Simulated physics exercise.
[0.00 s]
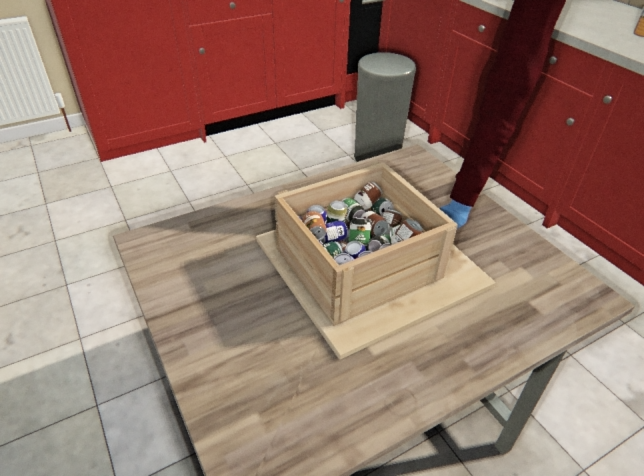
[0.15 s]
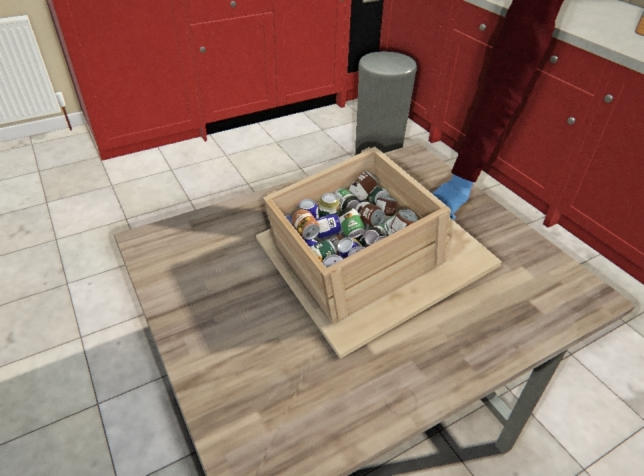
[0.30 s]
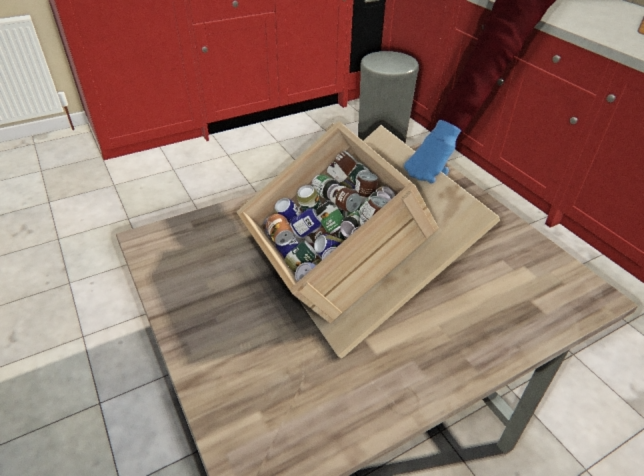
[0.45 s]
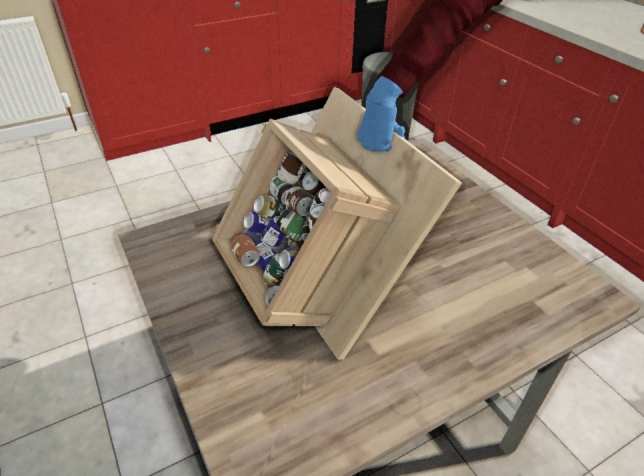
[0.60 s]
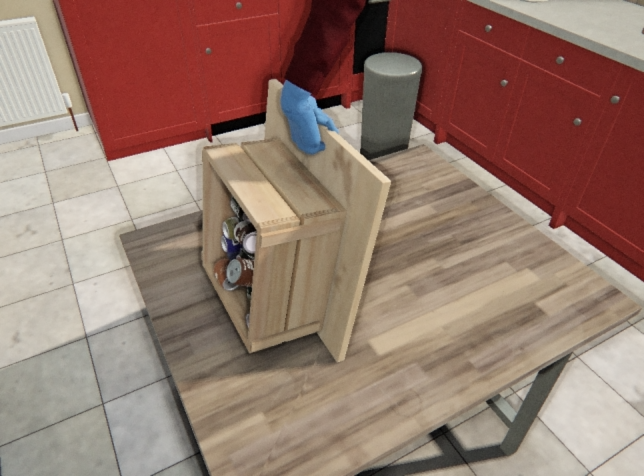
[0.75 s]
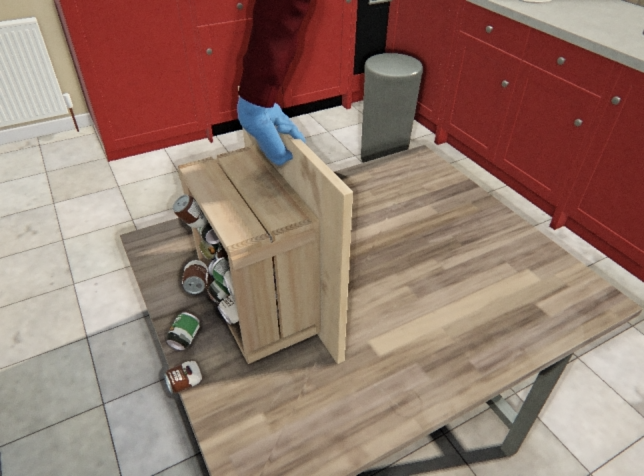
A blue-gloved hand lifted the right side of a board on a table, swinging it upright until the wooden tub fixed to it lay on its side and a few cans tumbled out.
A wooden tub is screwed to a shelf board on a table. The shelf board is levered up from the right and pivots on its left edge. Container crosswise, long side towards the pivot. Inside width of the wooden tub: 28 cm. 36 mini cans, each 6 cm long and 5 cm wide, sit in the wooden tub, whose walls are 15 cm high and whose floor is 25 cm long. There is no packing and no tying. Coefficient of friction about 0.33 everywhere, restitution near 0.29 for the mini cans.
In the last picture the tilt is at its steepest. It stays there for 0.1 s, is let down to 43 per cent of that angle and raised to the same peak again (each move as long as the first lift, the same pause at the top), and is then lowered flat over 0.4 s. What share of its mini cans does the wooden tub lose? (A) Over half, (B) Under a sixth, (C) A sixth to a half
(A) Over half.
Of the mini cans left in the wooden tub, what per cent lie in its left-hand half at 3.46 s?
Close to 50 in every hundred.
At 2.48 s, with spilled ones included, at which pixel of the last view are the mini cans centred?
Their middle is at about (203, 318).
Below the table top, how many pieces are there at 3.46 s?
Roughly 16 in all.
After 1.18 s, tilt 70°; wooden tub 15 in, 21 out.
After 1.72 s, tilt 43°; wooden tub 14 in, 22 out.
After 2.48 s, tilt 90°; wooden tub 14 in, 22 out.
Outcome (at 3.46 s), wooden tub 11 in, 25 out. Asked share, 25 of 36, 69 per cent.
